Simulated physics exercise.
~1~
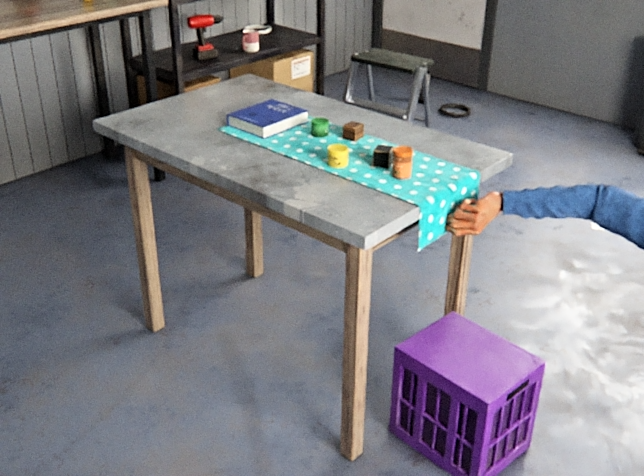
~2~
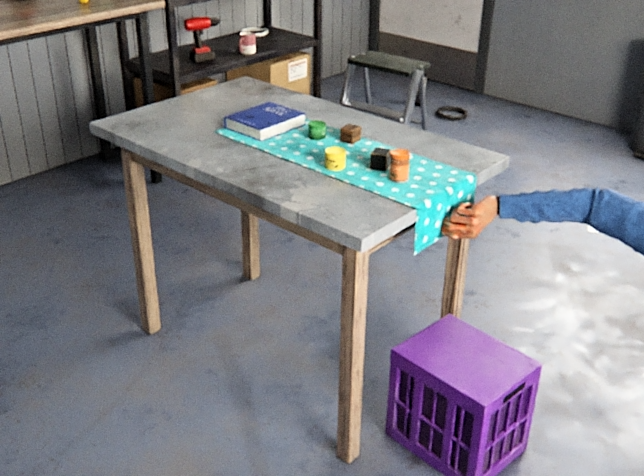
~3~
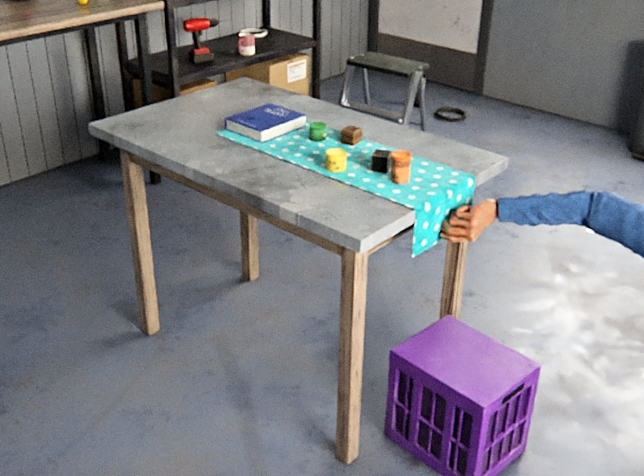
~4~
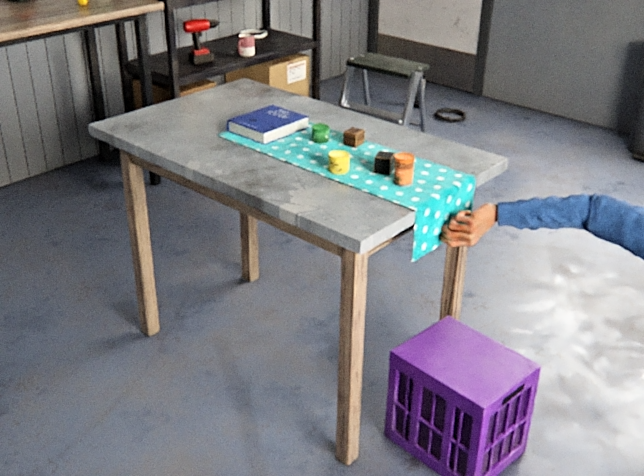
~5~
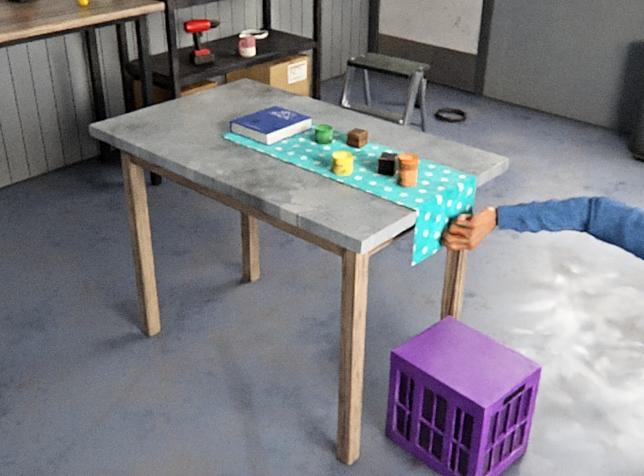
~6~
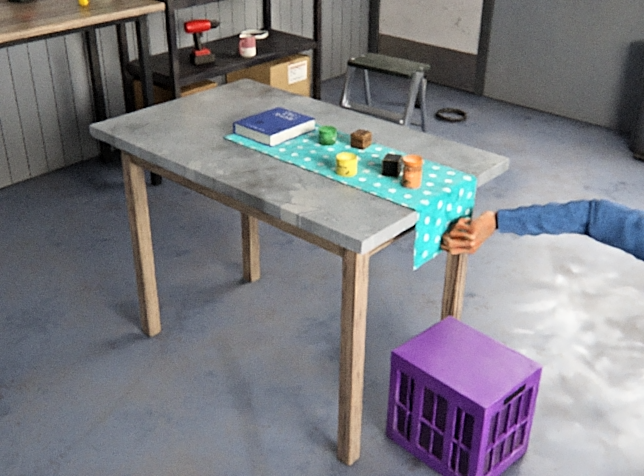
The footage shows a hand at the right slowly pulling a turquoise dotted cloth a short way over the end of a workbench, above a purple crate, while the book, small pots and cubes on it shift slightly along with it.
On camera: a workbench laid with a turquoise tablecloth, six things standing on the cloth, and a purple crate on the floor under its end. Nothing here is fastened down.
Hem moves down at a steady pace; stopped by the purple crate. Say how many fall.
The drop will claim three items.
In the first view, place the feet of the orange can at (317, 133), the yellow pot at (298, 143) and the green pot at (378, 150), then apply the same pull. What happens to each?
The orange can ends up still aboard, the yellow pot ends up still aboard, the green pot ends up knocked off.
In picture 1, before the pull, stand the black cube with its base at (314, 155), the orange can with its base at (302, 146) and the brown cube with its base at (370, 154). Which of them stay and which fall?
Of these three, the black cube rides it out, the orange can rides it out, the brown cube takes a tumble.
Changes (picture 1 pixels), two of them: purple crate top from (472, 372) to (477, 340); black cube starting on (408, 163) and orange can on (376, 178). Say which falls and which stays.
Looks like the black cube ends up down, and the orange can ends up down.
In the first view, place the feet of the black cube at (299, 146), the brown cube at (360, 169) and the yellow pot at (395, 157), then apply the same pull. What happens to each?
Note - black cube retained, brown cube lost, yellow pot lost.
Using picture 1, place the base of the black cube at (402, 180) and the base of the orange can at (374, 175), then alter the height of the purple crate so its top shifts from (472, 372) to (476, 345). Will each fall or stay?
In the end the black cube is no longer on top and the orange can is no longer on top.
A little later, hem near (439, 309); orange can and black cube gone.
Next, hem on the crate; orange can, black cube and yellow pot gone.
When it is over, hem on the crate; orange can, black cube and yellow pot gone. Over the edge go three.
